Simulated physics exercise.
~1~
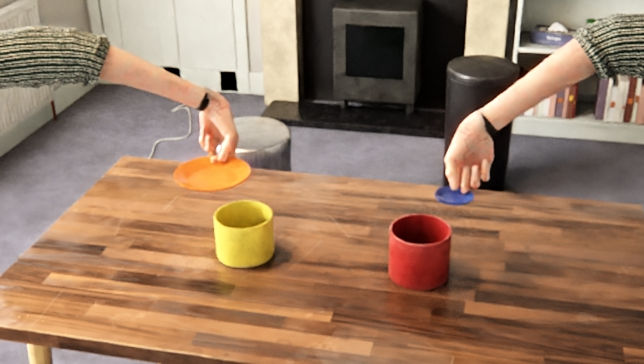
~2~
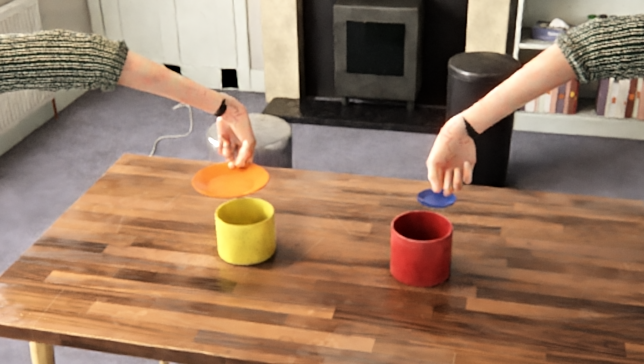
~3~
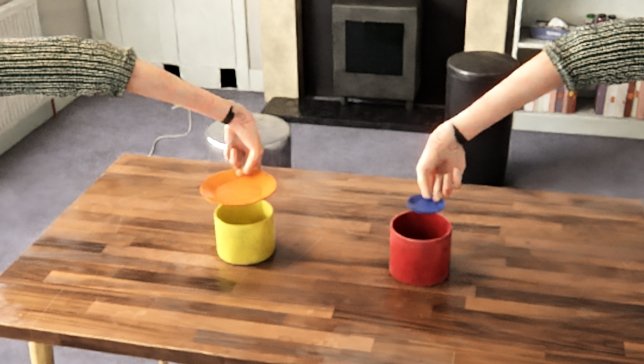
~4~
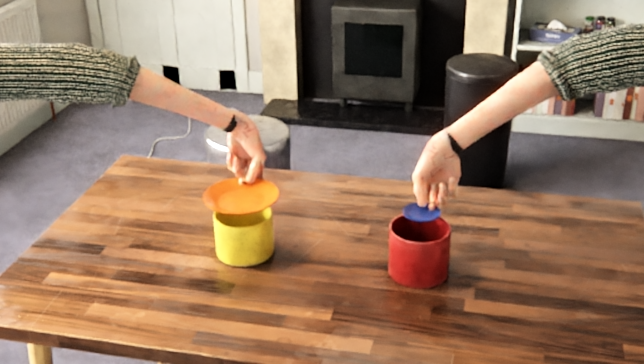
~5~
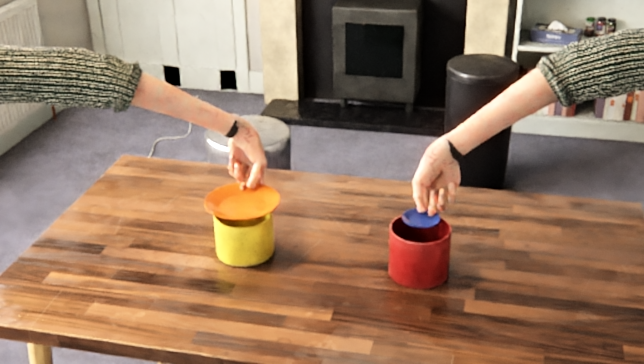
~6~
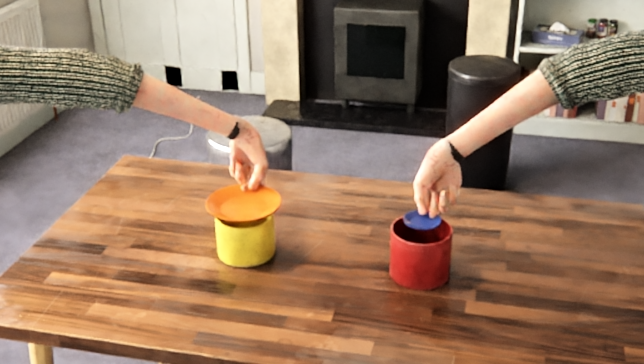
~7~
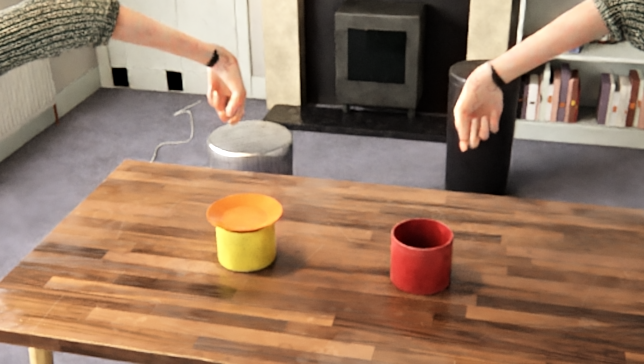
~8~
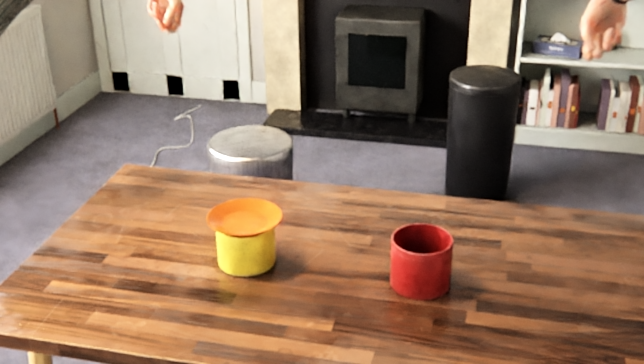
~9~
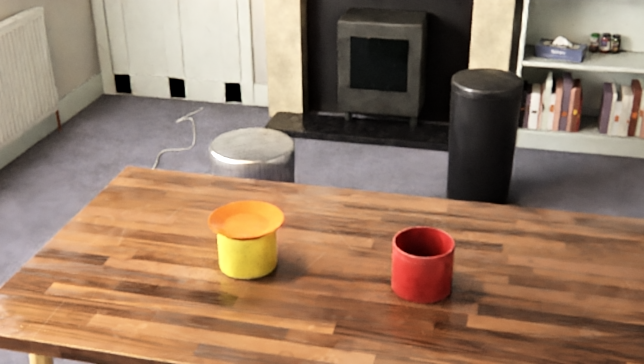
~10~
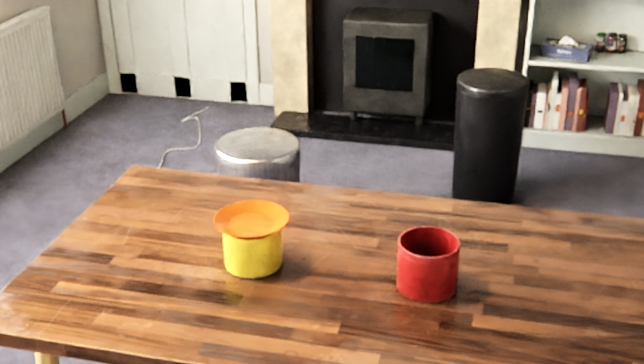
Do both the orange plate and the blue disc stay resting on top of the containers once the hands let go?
No, only the orange plate stays on top, covering the yellow mug like a lid. The small blue disc slips past the rim of the red cup and drops inside.
